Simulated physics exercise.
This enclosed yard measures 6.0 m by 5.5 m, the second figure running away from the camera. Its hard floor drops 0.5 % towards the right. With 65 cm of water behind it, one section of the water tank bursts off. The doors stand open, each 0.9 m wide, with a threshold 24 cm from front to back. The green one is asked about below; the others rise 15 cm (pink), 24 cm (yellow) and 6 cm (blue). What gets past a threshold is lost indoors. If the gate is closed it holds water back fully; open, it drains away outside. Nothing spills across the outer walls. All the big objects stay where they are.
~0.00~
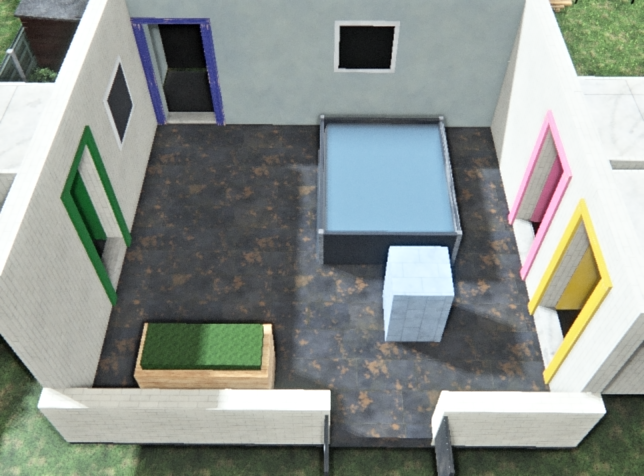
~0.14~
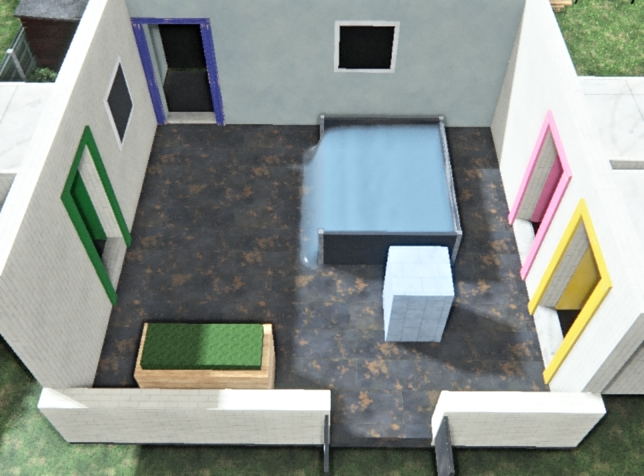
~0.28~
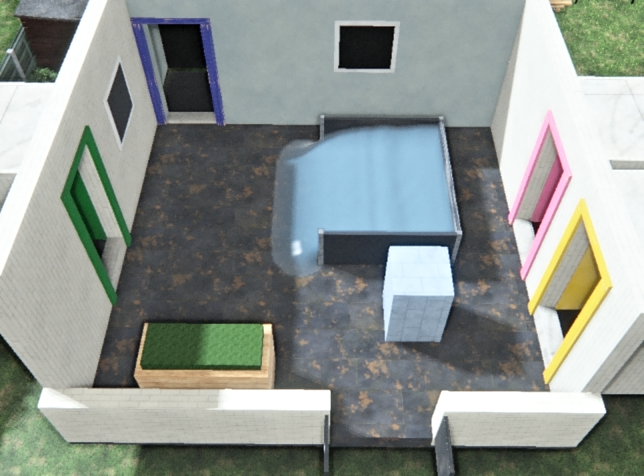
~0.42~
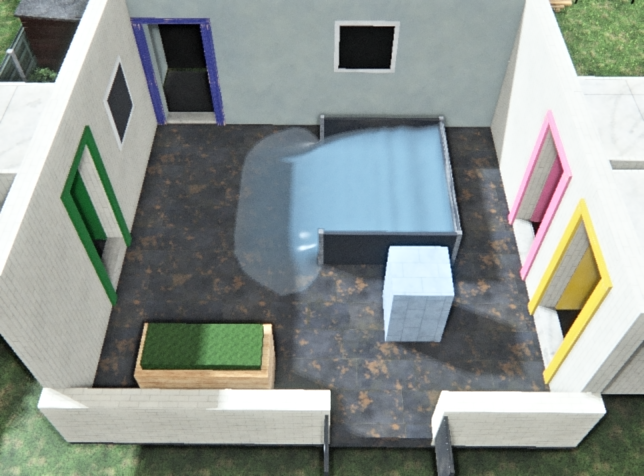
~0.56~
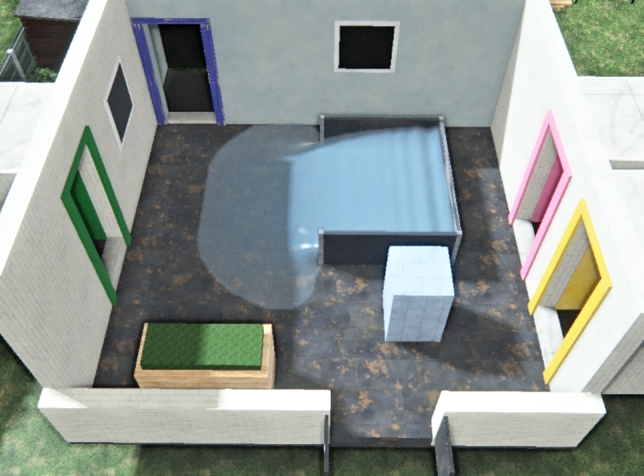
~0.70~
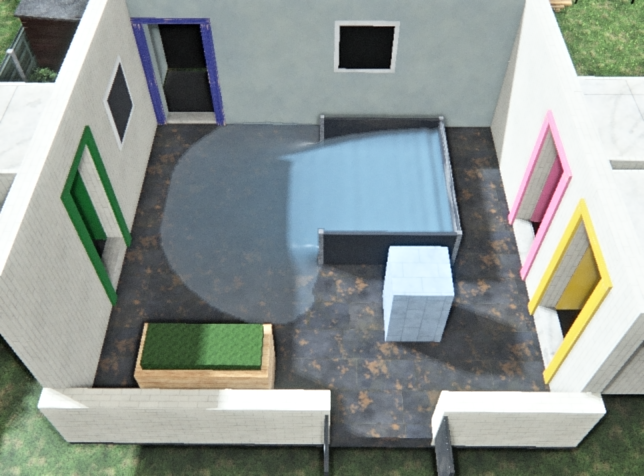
The video shows a walled yard with coloured doorways, a pale block and a green-topped box, where the left side of a water tank opens and water pours out, spreading leftward across the dark floor in a widening, rounded sheet.
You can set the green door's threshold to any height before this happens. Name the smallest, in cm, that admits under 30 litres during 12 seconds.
About 21 cm.
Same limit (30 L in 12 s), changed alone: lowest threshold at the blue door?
About 30 cm at blue.
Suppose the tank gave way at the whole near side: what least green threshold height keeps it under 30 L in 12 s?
Then roughly 9.5 cm.
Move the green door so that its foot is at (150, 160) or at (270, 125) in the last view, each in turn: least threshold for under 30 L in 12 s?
Roughly 28 and 11.0 cm.
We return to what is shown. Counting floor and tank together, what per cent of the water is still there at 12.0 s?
Roughly 78 in a hundred.
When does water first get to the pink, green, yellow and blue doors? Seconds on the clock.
Arrival: Pink 6.5 s, green 1.0 s, yellow 5.0 s, blue 0.9 s.
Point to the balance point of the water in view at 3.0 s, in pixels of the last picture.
Near (236, 223).
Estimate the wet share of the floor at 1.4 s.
Near 45 per cent is wet.
After 1.4 s water covers 45 % of the floor, deepest (40 cm) near (139, 202); 25 cm at the green door, 0 litres in over its 24 cm threshold.
After 3.0 s water covers 50 % of the floor, deepest (43 cm) near (129, 416); 22 cm at the green door, 12 litres in over its 24 cm threshold.
After 12.0 s water covers 100 % of the floor, deepest (14 cm) near (502, 190); 4 cm at the green door, 13 litres in over its 24 cm threshold.
At the green door as built, the water arrived by 1.0 s and peaked near 30 cm at 2.0 s.
With a threshold of 19.5 cm, 41 litres would have come in within the 12 s; with 22.5 cm, 20 litres. So under 30 litres takes about 21 cm.
